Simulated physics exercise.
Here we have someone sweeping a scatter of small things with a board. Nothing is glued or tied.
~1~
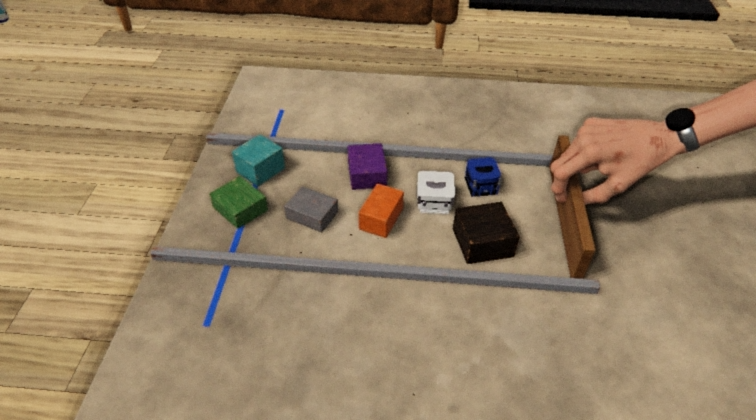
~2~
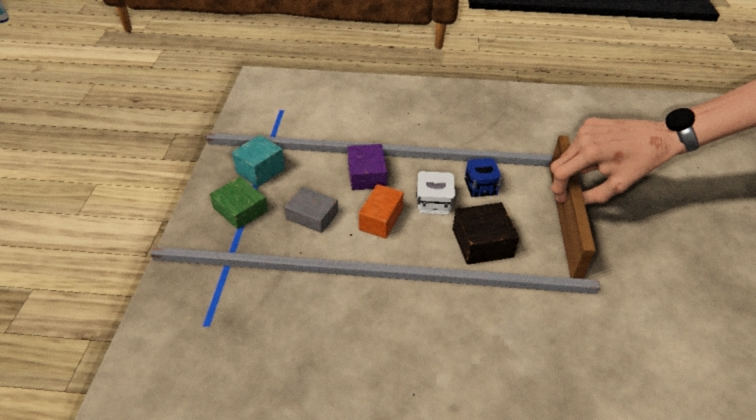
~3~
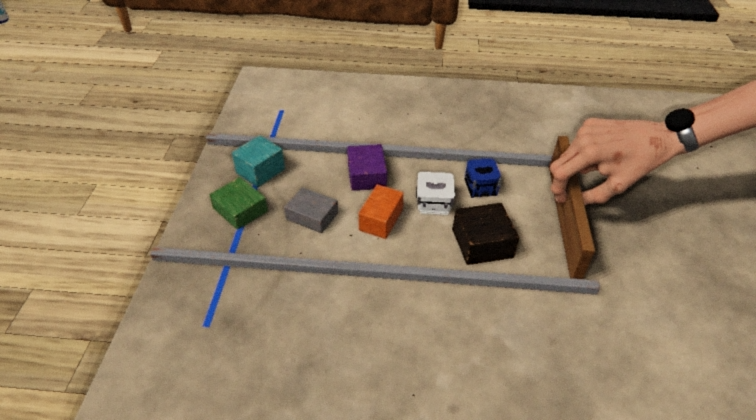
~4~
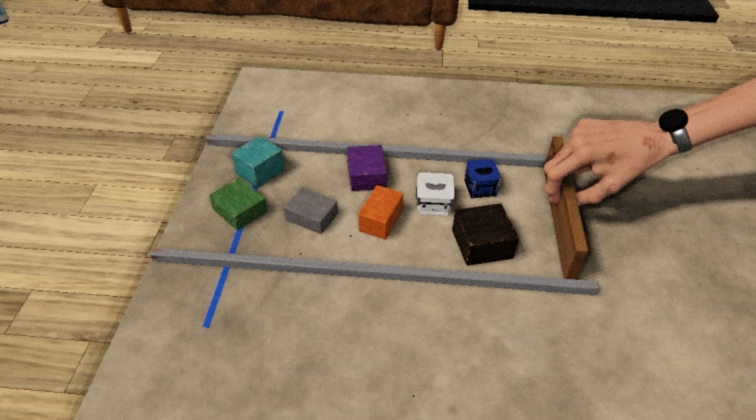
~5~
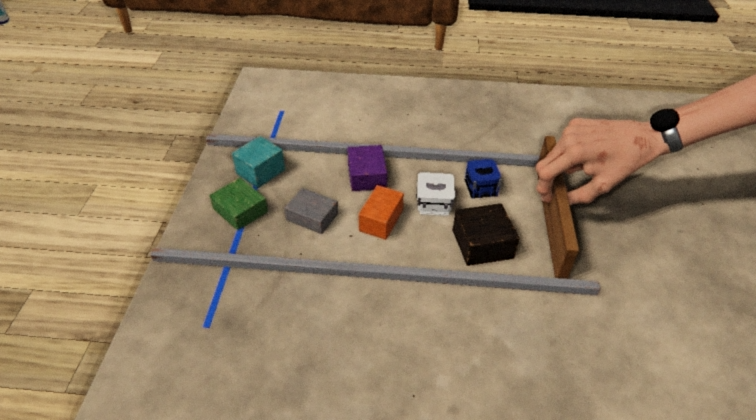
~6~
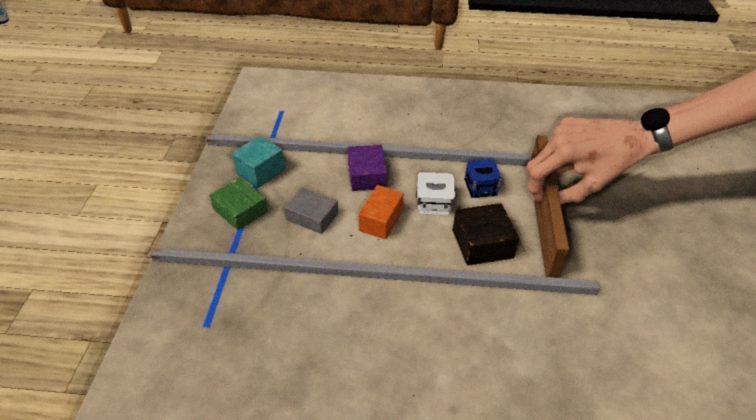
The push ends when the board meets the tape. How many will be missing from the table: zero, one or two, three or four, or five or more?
The number that fall off is three or four.
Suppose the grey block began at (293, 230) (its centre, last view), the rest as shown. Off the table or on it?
From there it drops off.
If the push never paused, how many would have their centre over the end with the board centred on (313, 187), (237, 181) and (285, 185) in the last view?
Past the end: 1, 4 and 1.
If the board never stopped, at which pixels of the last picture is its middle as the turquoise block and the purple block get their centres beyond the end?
Its middle is around (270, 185) and around (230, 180).
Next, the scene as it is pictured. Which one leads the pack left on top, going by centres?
It is the orange block.
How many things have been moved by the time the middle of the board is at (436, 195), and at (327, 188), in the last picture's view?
By then 4, and 8.
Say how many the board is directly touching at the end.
It touches 3.
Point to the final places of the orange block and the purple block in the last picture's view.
Near (183, 200) and (216, 153).
Soon after, none off yet; green block at rest near (239, 203); turquoise block at rest near (259, 161); grey block at rest near (312, 210).
Then, none off yet; green block moved a little near (220, 202); turquoise block at rest near (259, 161); grey block moved about its own width near (269, 211).
Further on, one off so far; green block falling near (157, 258); turquoise block moved about its own width near (215, 157); grey block moved well along near (189, 204).
At rest, the number that fall off is three or four; fallen, grey block, turquoise block and green block.
